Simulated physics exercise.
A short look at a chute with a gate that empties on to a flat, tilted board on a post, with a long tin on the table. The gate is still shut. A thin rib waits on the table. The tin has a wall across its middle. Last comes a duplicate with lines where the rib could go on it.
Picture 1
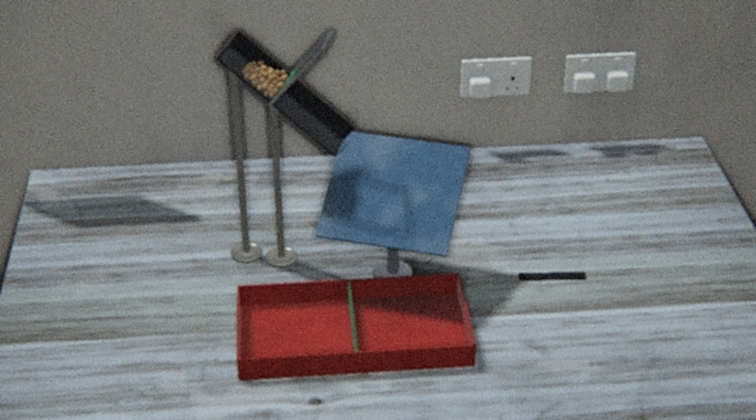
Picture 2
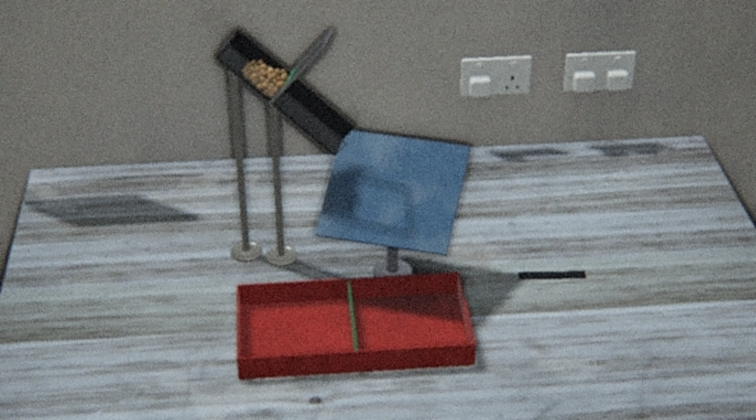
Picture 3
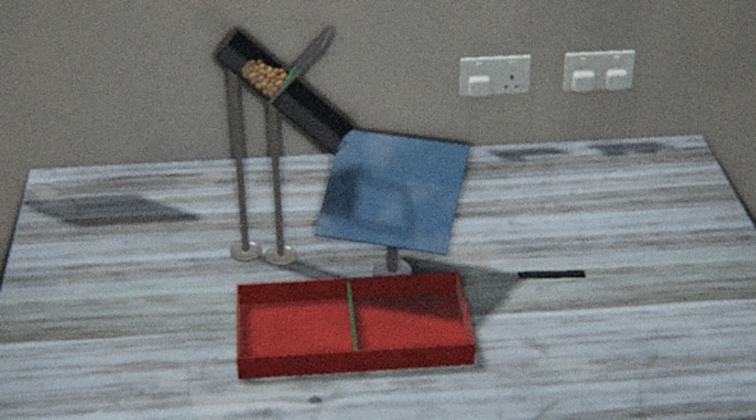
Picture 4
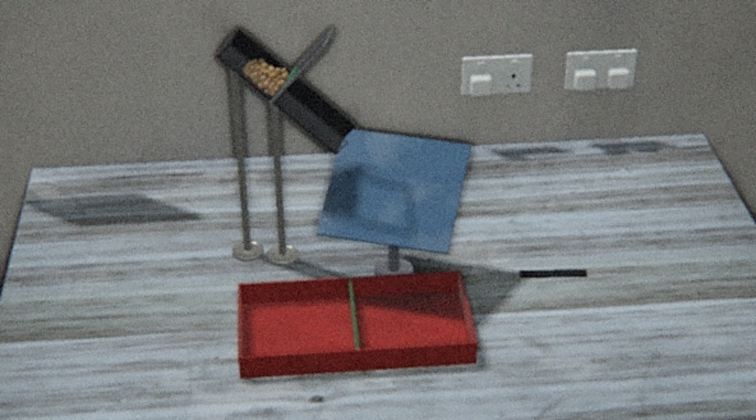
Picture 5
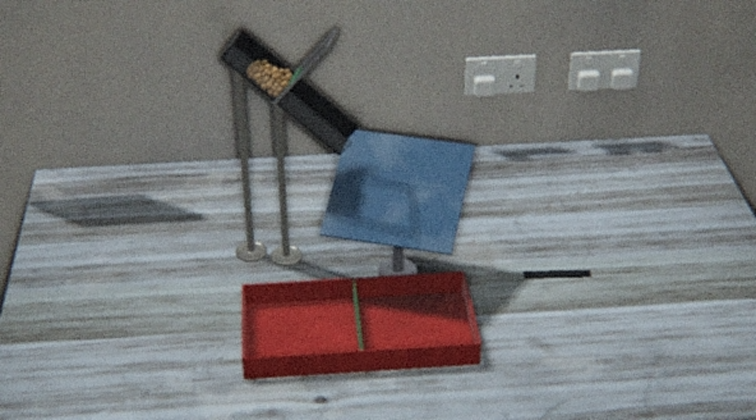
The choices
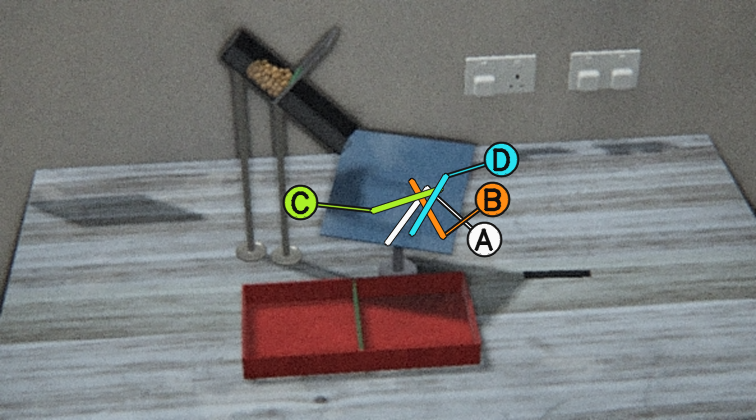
Nothing moves as wooden beads sit behind a gate in a chute above a tilted blue board.
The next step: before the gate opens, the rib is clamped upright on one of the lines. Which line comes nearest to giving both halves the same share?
The best line is A.
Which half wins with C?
More lands on the left.
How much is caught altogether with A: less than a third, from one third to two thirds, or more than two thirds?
It is more than two thirds.
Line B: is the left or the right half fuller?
More lands on the right.
On the marked copy, line A from (427, 188) to (387, 242); line B from (411, 181) to (443, 236); line C from (440, 189) to (373, 210); line D from (445, 176) to (412, 233).
With A, of what is caught, roughly half in the left half, roughly half in the right.
With B, of what is caught, just a few in the left half, almost all in the right.
With C, of what is caught, the larger part in the left half, about a tenth in the right.
With D, of what is caught, about a tenth in the left half, almost all in the right.
